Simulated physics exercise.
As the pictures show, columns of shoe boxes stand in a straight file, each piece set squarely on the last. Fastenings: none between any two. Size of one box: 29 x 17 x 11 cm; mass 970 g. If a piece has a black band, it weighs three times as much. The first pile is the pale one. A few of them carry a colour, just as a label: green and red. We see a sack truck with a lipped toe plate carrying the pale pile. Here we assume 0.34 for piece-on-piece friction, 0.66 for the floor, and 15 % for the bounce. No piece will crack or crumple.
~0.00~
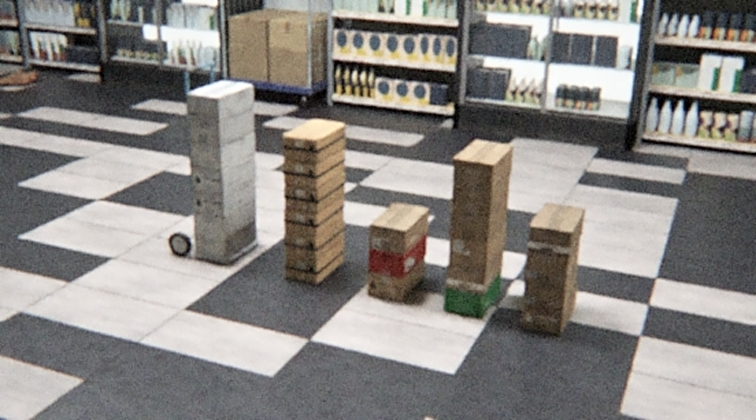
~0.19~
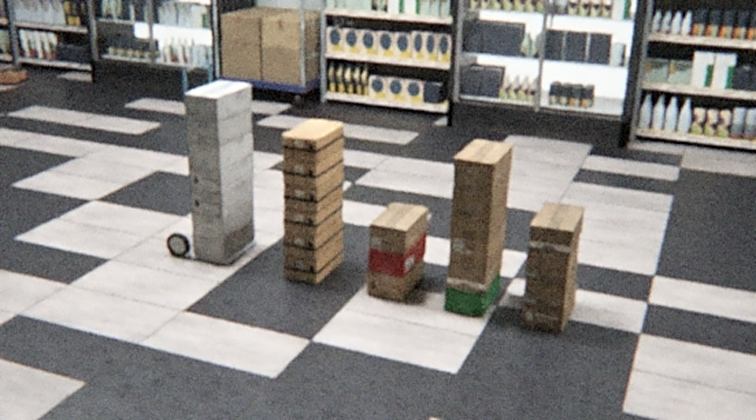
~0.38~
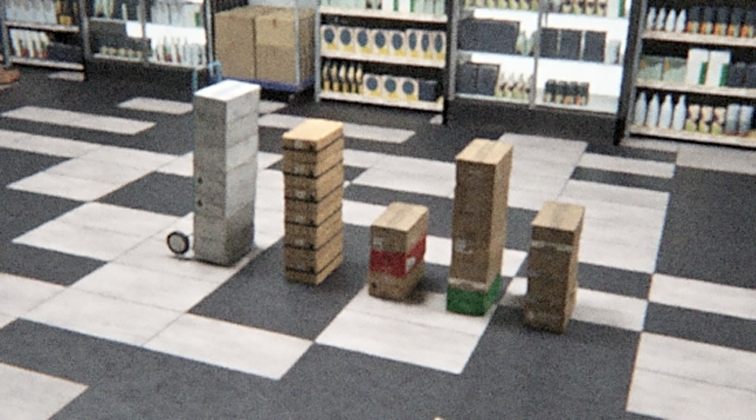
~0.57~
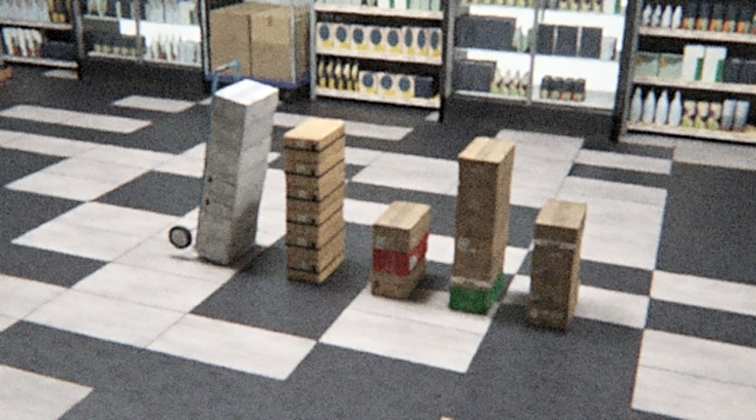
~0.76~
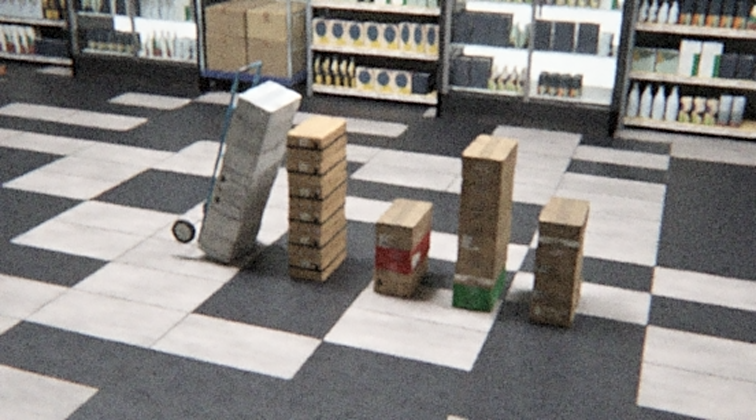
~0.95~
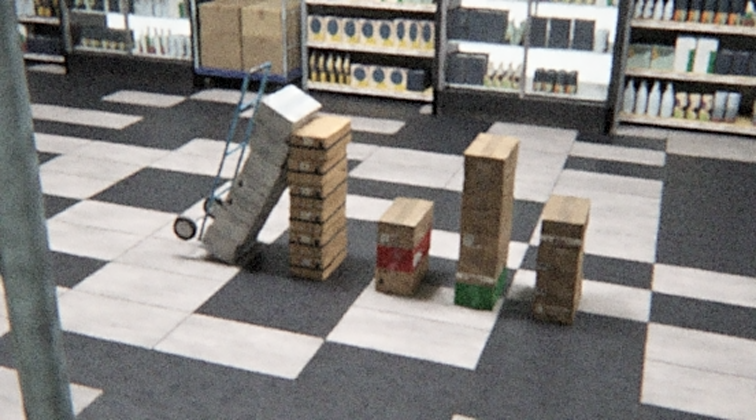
Pale box stack tilting right with its hand truck, then leaning away from it to reach the nearest brown stack.
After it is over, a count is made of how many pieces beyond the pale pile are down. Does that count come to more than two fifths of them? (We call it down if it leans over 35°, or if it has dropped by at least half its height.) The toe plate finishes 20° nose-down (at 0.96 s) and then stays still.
No, south of forty percent.
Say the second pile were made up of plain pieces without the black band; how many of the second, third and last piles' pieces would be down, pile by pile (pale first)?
Down per pile - second: 5, third: 1, last: 4.
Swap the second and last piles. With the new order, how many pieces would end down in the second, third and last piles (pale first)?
Second 2, third 0, last 0.
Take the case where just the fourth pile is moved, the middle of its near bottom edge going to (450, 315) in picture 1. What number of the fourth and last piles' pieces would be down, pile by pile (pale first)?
Fourth: 0; last: 0.
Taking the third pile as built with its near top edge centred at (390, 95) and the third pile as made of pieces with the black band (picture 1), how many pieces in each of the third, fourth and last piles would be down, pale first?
Third 0, fourth 0, last 0.
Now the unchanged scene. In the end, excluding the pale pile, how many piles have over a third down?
I make it 0 of the piles.
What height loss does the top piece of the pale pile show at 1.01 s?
I'd put it at close to 5 cm below where it started.
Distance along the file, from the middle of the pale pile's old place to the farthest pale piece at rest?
Some 35 cm.
Around 1.01 s, 0 of the pale pile down; none of the 19 other boxes down, 1 disturbed.
Around 1.16 s, 0 of the pale pile down; none of the 19 other boxes down, 2 disturbed.
Finally (2.0 s), 0 of the pale pile down; none of the 19 other boxes down, 2 disturbed; red box unmoved; green box unmoved. That is 0 per cent. Seen by the last camera, middles, red box near (405, 246), green box near (481, 282).
